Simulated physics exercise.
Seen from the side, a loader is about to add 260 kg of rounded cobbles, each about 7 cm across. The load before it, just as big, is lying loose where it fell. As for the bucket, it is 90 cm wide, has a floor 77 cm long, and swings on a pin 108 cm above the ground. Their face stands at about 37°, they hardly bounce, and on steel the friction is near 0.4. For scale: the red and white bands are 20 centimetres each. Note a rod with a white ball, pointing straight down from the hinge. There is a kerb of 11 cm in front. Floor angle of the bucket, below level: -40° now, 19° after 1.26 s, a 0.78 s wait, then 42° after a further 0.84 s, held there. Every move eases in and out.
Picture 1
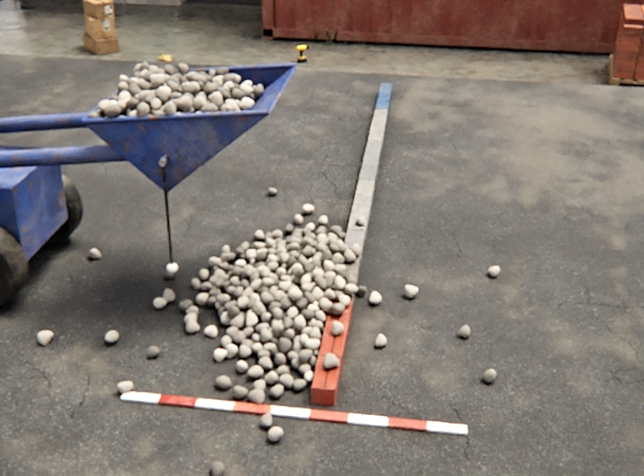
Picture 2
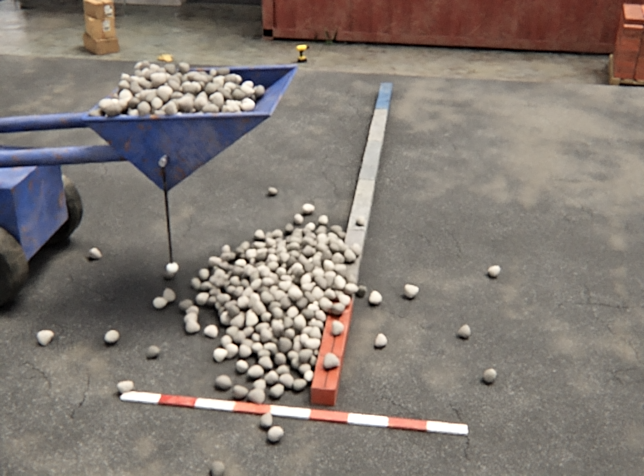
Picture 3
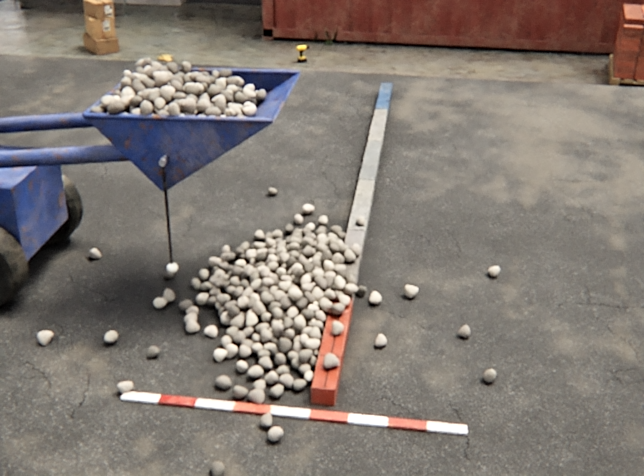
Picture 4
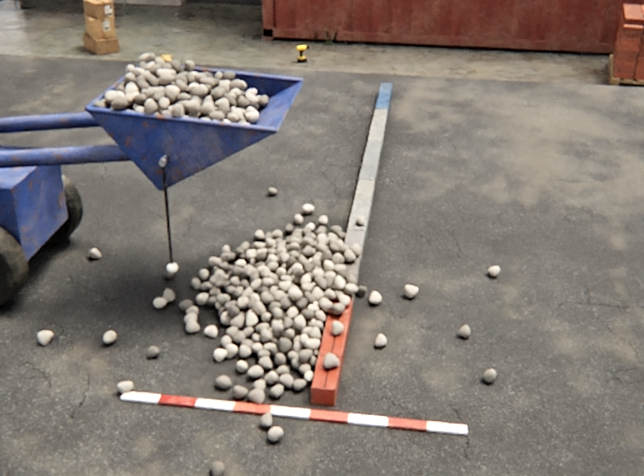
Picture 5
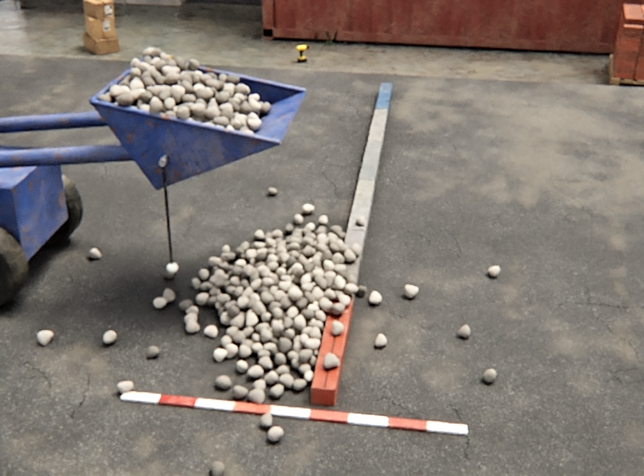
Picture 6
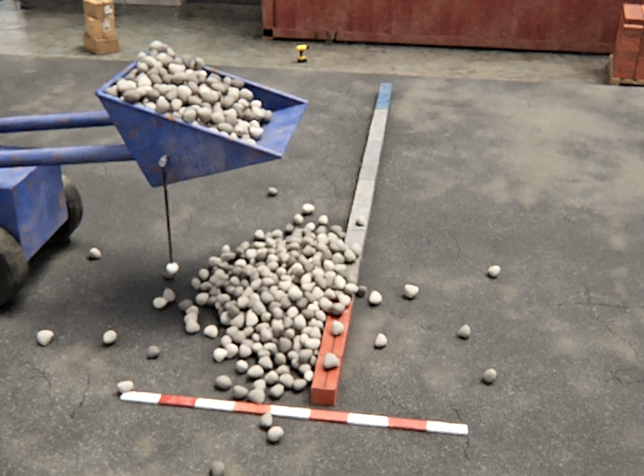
To begin with, a blue loader holds a bucket heaped with rounded grey stones above a loose pile lying against a low kerb. The bucket then slowly pivots clockwise, its right-hand lip lowering and its left edge rising. The stones inside tilt with it, while the pile and scattered stones below stay still.
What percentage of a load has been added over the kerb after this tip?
43 %.
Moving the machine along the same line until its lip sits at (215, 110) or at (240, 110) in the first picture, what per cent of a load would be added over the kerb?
10 % and 20 %.
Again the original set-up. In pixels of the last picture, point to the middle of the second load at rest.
I'd put their centre close to (337, 281).
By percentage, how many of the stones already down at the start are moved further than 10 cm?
I'd say roughly 5 per cent of them.
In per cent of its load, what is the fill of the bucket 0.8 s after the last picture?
90 %.
Then, 0.4 s after the last picture the floor is at 10°; in per cent of one load, 100 in the bucket, 99 on this side of the kerb, 2 over the kerb; the foremost stones are at (415, 309).
Then, 0.8 s after the last picture the floor is at 19°; in per cent of one load, 88 in the bucket, 112 on this side of the kerb, 2 over the kerb; the foremost stones are at (415, 310).
Then, 2.8 s after the last picture the floor is at 42°; in per cent of one load, 0 in the bucket, 156 on this side of the kerb, 44 over the kerb; the foremost stones are at (539, 309).
Then, 5.2 s after the last picture the floor is at 42°; in per cent of one load, 0 in the bucket, 156 on this side of the kerb, 45 over the kerb; the foremost stones are at (539, 309). Net gain over the kerb, 43.
